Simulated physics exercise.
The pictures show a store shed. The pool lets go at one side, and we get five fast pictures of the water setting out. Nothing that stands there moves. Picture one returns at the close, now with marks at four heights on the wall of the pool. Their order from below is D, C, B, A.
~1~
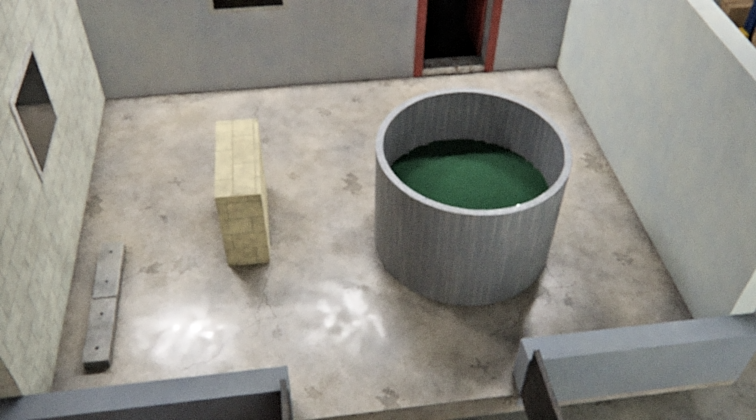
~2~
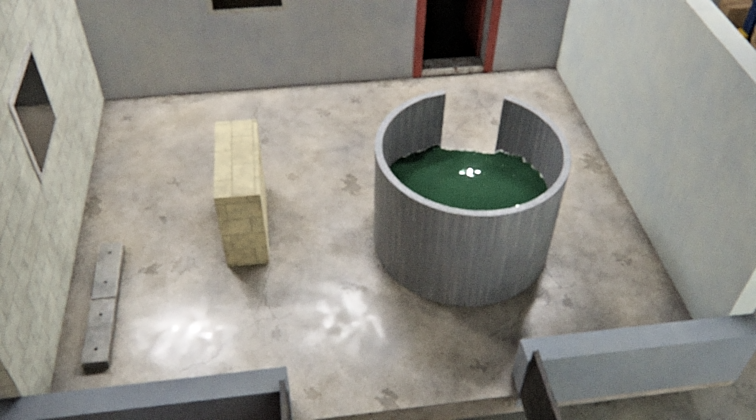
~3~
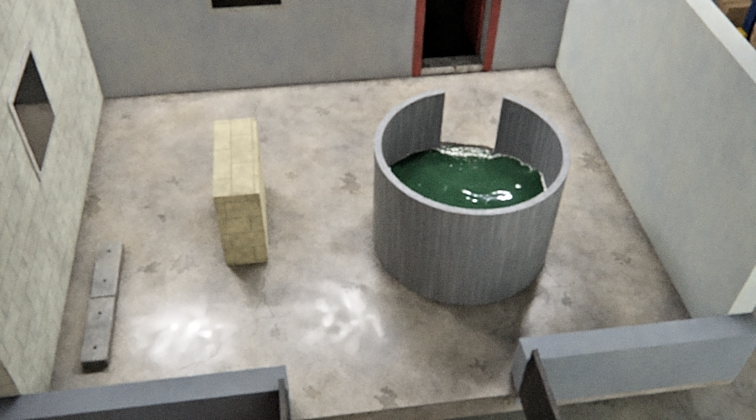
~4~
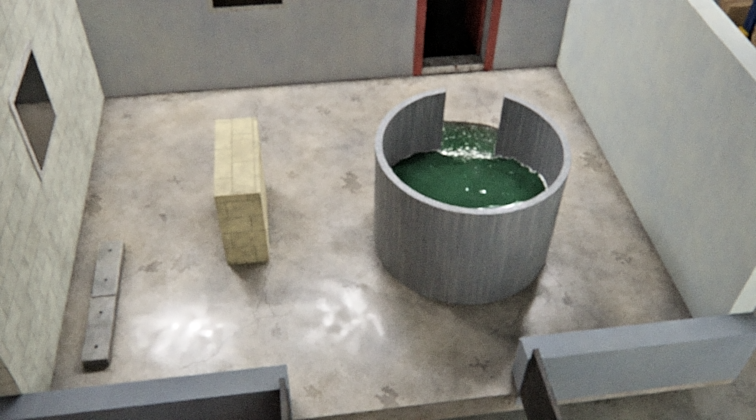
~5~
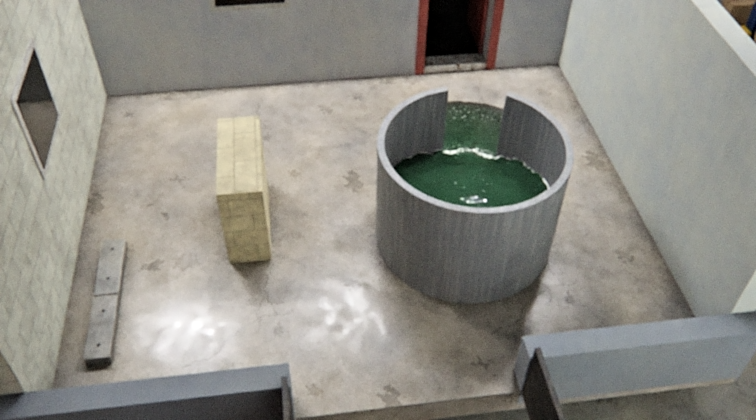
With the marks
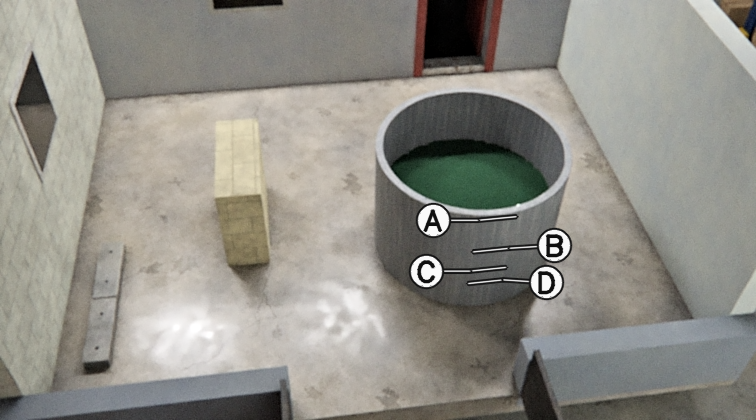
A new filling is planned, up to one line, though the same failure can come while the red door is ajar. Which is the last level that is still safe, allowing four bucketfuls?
I would pick mark D.
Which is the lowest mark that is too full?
That is mark C.
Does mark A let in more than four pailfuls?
Yes, that goes wrong.
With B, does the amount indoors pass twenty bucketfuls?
Yes, it does.
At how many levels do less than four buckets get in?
One of the four.
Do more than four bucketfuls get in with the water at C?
Yes, it does.
On the marked copy, A at (497, 218); B at (491, 250); C at (488, 269); D at (485, 281); from the bottom up D, C, B, A.
With A, dozens of bucketfuls pour in.
With B, dozens of bucketfuls pour in.
With C, about 11 bucketfuls get in.
With D, a bucket or two gets in.
